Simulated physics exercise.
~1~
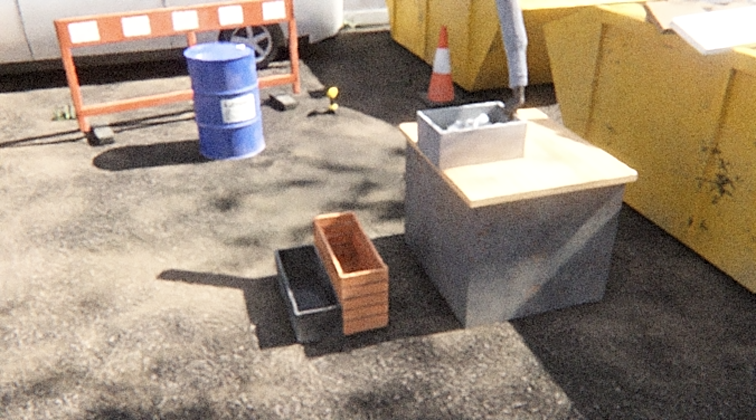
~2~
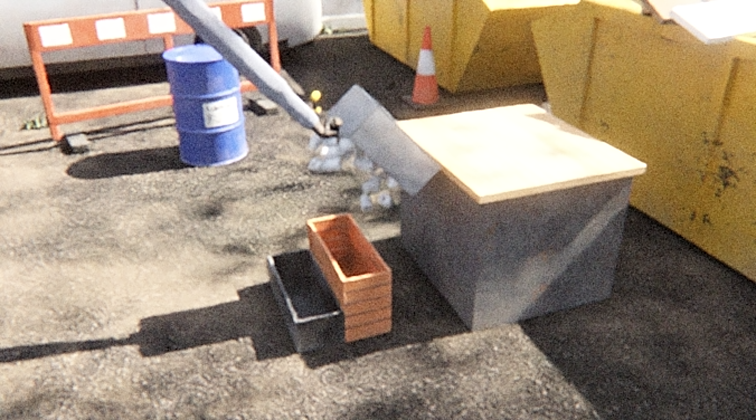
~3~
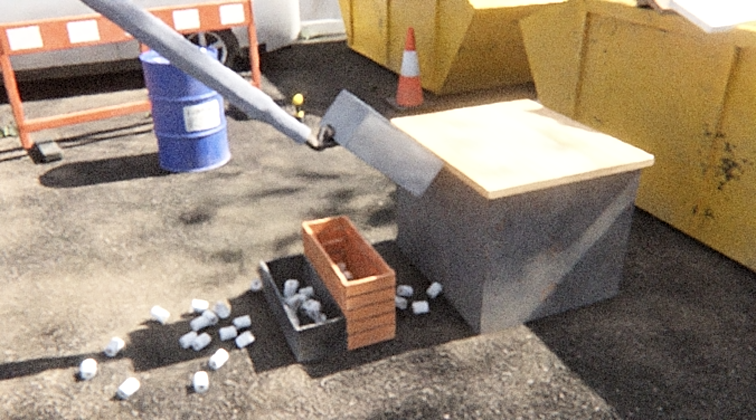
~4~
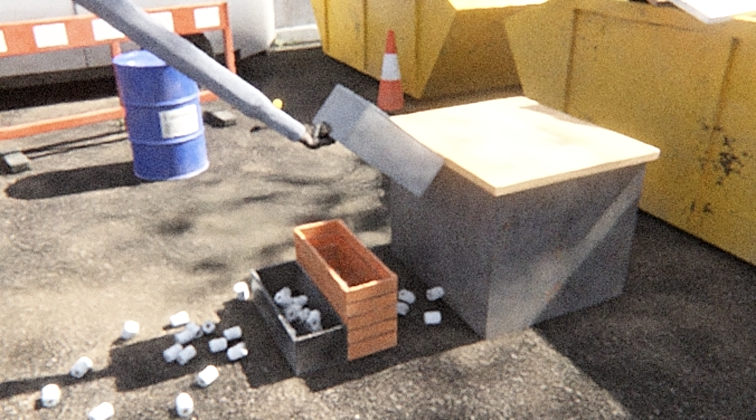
The footage shows a grey mechanical arm tipping a grey box off a wood-topped bench, spilling small white rolls toward an orange tub and a black tote below; some land in the containers while others scatter on the ground, mostly beyond the tote, and the box stays tilted.
